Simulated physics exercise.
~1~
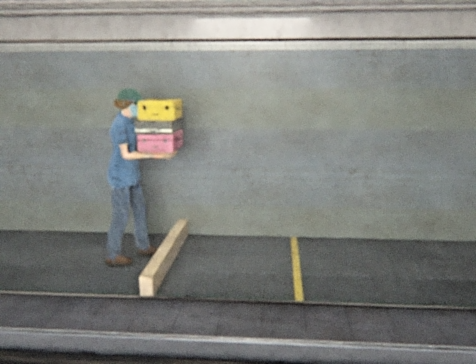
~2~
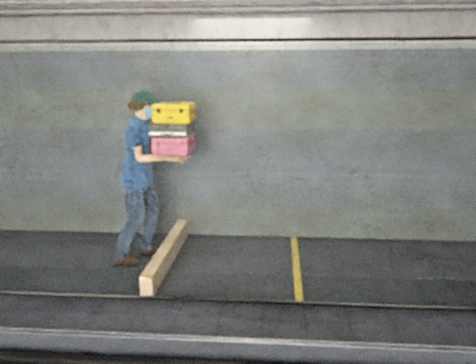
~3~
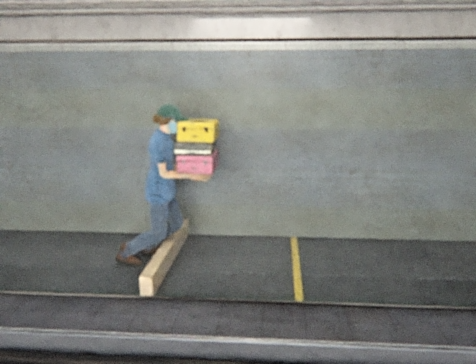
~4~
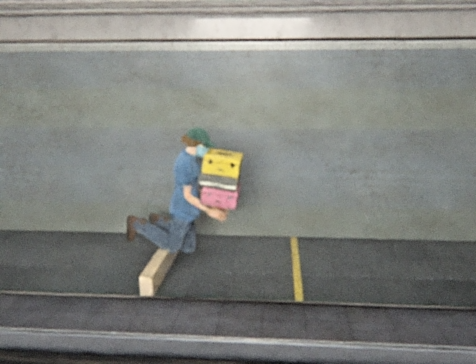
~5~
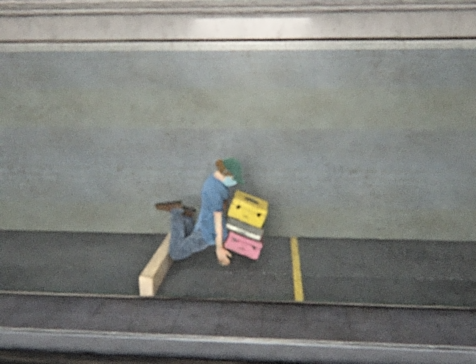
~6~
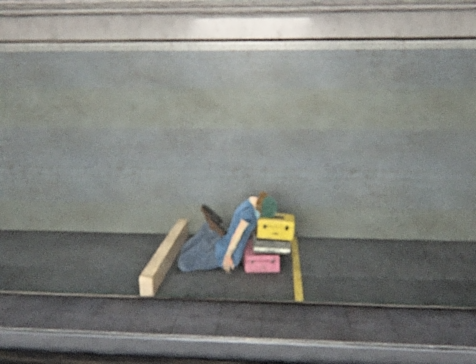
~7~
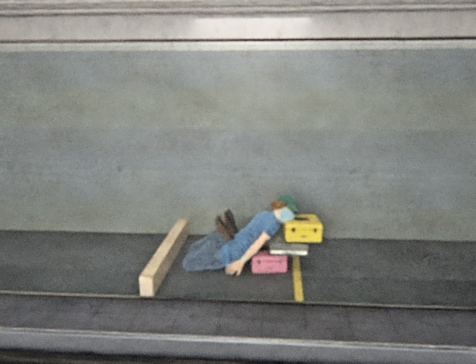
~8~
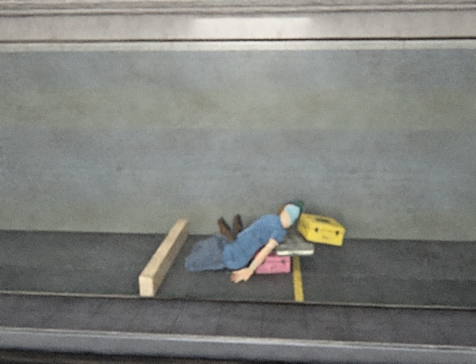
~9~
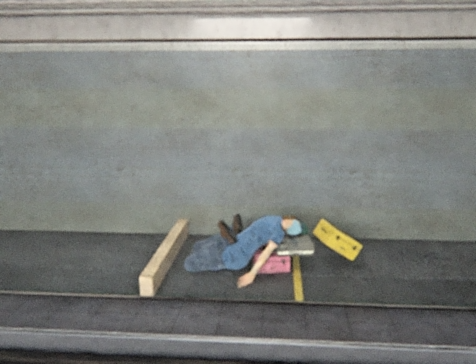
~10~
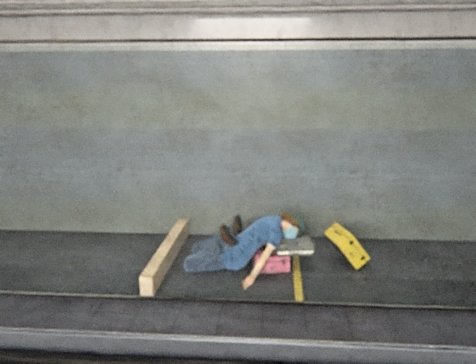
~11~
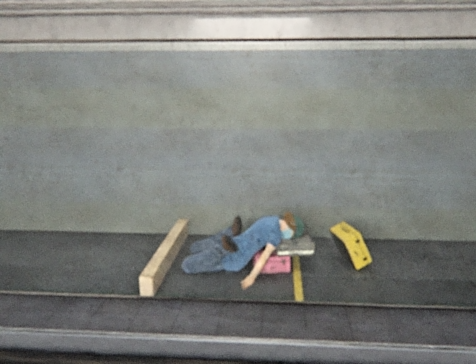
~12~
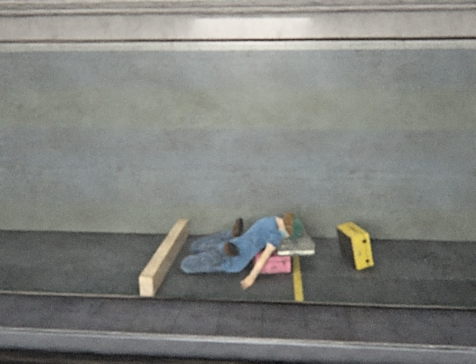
A person carrying stacked boxes topples over a beam, and only the yellow box crosses the line.
